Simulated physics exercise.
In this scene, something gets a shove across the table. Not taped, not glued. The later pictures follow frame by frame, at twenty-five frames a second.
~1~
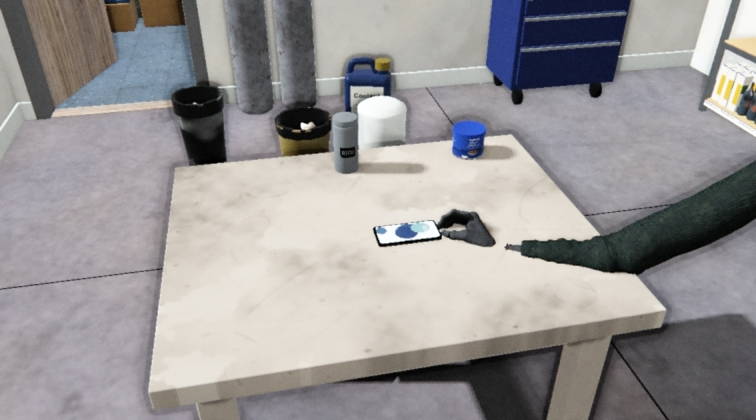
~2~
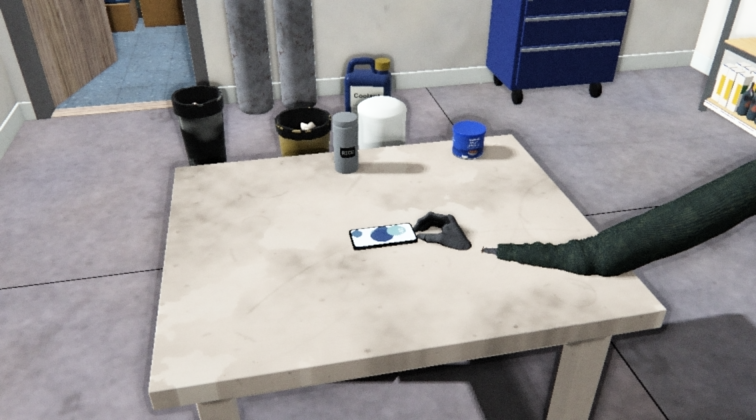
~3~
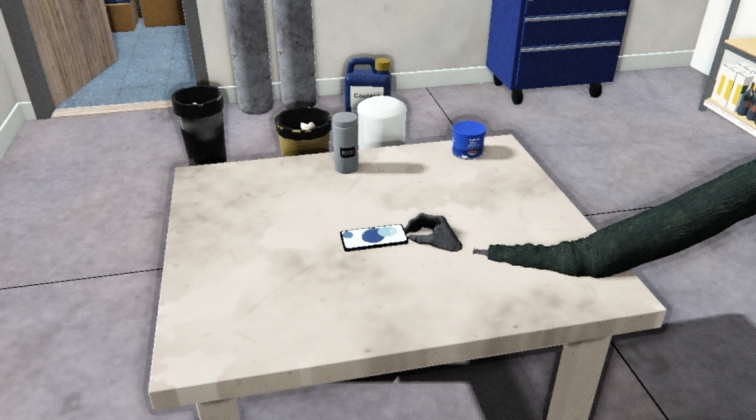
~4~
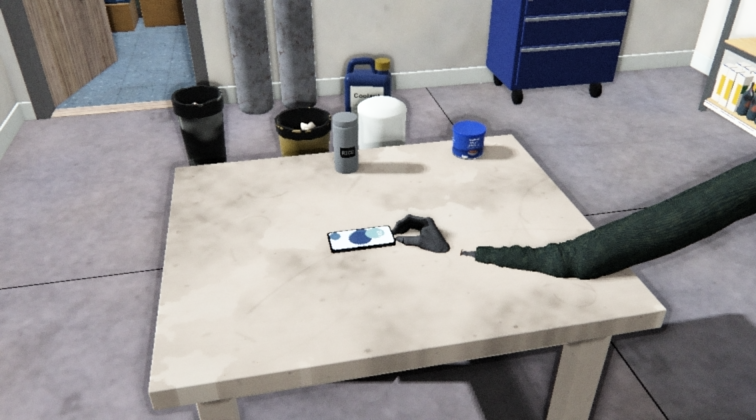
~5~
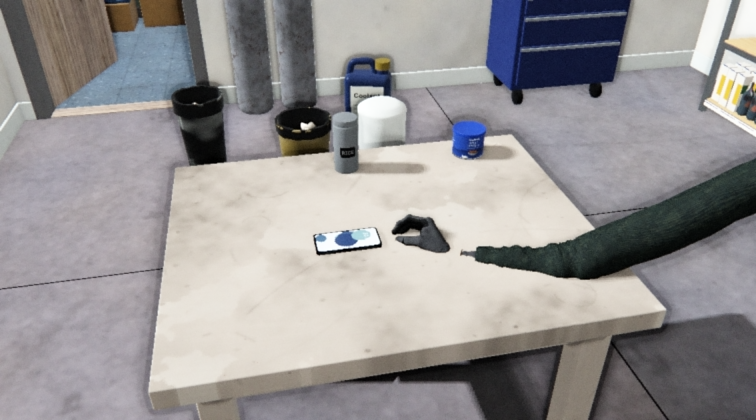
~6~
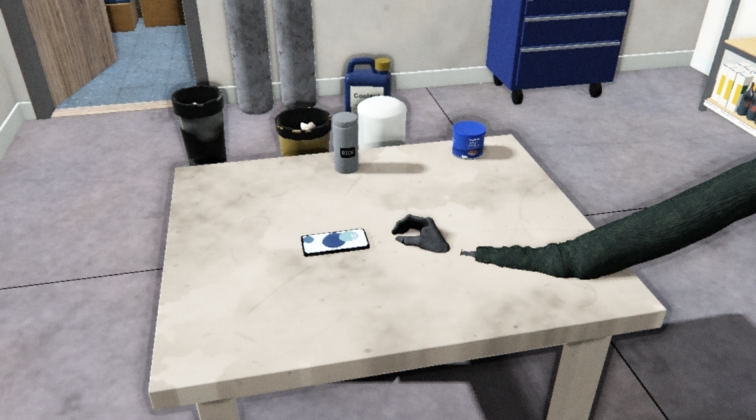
A room with a grey floor is seen from slightly above by a camera that stays still, facing a pale stone-patterned table. A black-edged phone with a blue and white screen lies mid-table beside a black-gloved hand, with a grey canister and blue tub behind, and dark bins and a blue drawer cabinet beyond. The hand pushes the phone left, then stays still while the phone slides farther left.
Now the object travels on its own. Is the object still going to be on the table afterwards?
Yes - aboard.
Then, 0.10 s later than the last frame, black phone moved about its own width near (310, 245).
Then, 0.20 s later than the last frame, black phone moved about its own width near (294, 247).
When it is over, moved from the start, black phone. End places, in pixels of the last picture, black phone near (287, 248).
